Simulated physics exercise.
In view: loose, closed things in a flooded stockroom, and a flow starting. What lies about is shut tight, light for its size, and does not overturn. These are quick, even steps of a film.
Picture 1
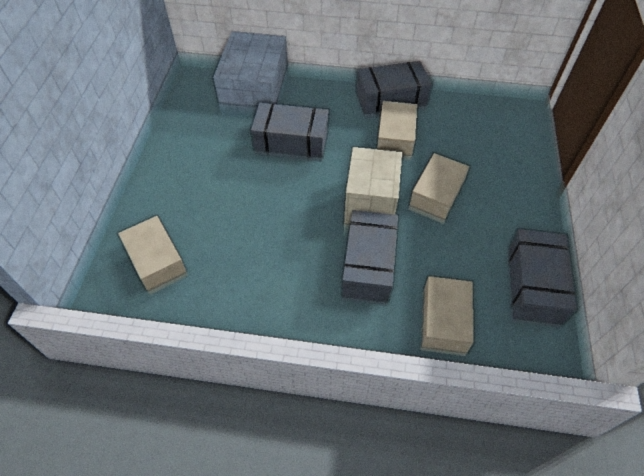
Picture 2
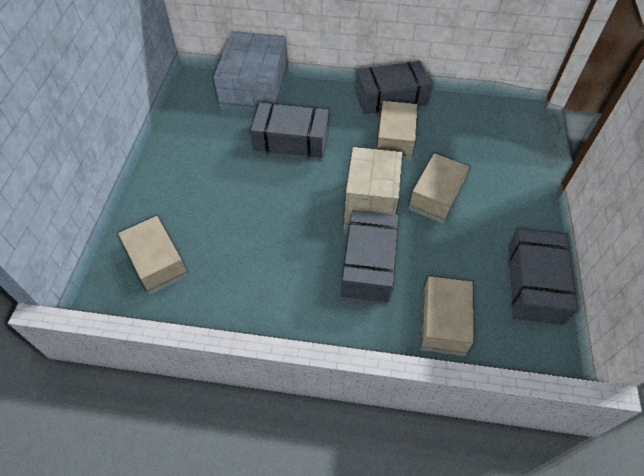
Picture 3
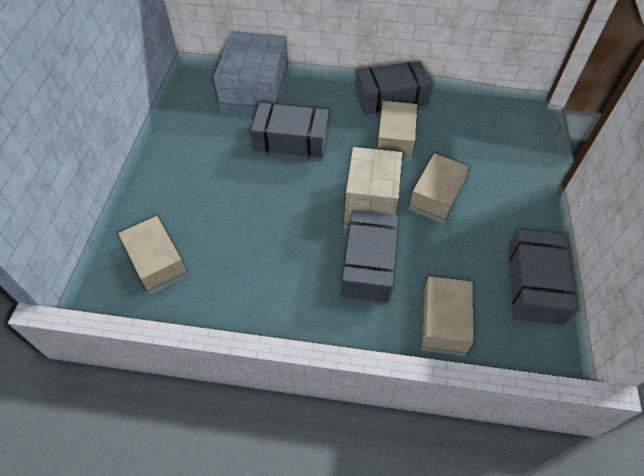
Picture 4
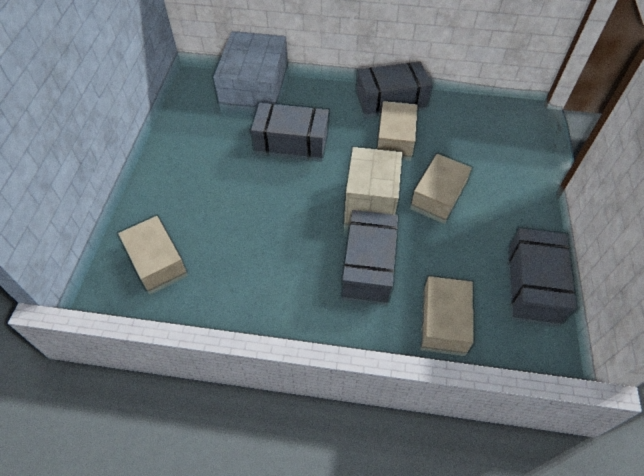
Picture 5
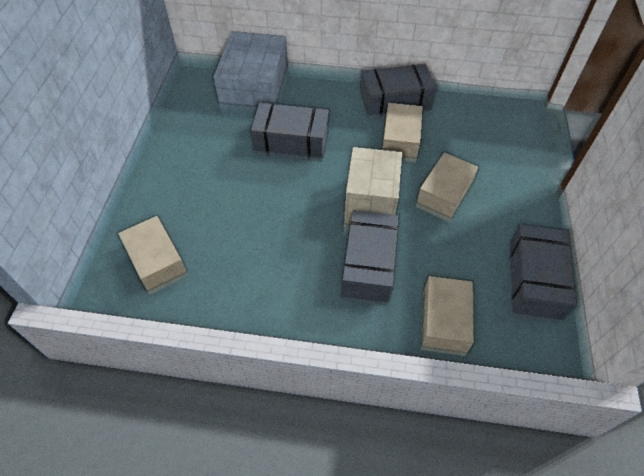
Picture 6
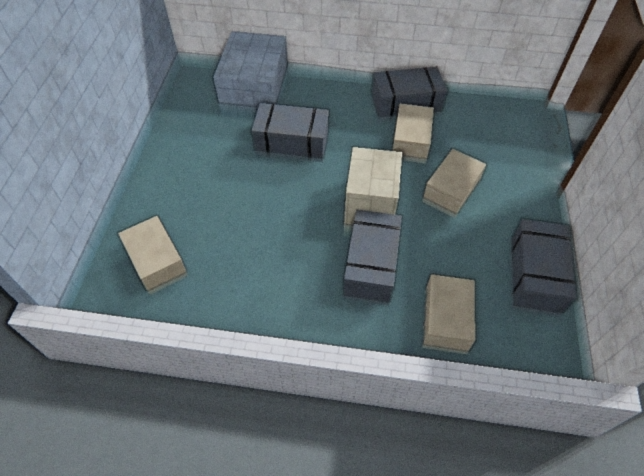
Flooded stockroom with pale crates and dark trunks sitting still as a brown door opens, then several shifting slightly right.
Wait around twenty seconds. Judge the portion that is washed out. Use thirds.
That comes to two thirds or more.
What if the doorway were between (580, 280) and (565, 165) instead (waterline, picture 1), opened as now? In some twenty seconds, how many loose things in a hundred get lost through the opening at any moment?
I make it 90 per cent.
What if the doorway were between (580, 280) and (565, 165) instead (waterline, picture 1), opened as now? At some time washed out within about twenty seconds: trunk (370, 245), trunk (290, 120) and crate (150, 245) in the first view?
In that order: Washed out, carried outside, no.
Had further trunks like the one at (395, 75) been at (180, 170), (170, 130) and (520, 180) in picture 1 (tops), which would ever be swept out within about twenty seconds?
In turn: Stays, inside, gone.
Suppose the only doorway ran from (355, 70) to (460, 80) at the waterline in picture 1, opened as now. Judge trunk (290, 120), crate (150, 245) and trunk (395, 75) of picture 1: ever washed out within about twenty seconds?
One after the other: Through, still in, washed out.
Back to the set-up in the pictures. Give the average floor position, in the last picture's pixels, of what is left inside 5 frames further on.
At about (424, 200).
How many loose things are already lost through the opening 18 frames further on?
4 of them.
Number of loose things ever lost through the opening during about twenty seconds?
The number is 7.
A moment on, 0 of 8 are out; 8 afloat.
Next, 4 of 8 are out; 4 afloat.
Later, 7 of 8 are out; 1 afloat.
In the end, 7 of 8 are out; 1 afloat.
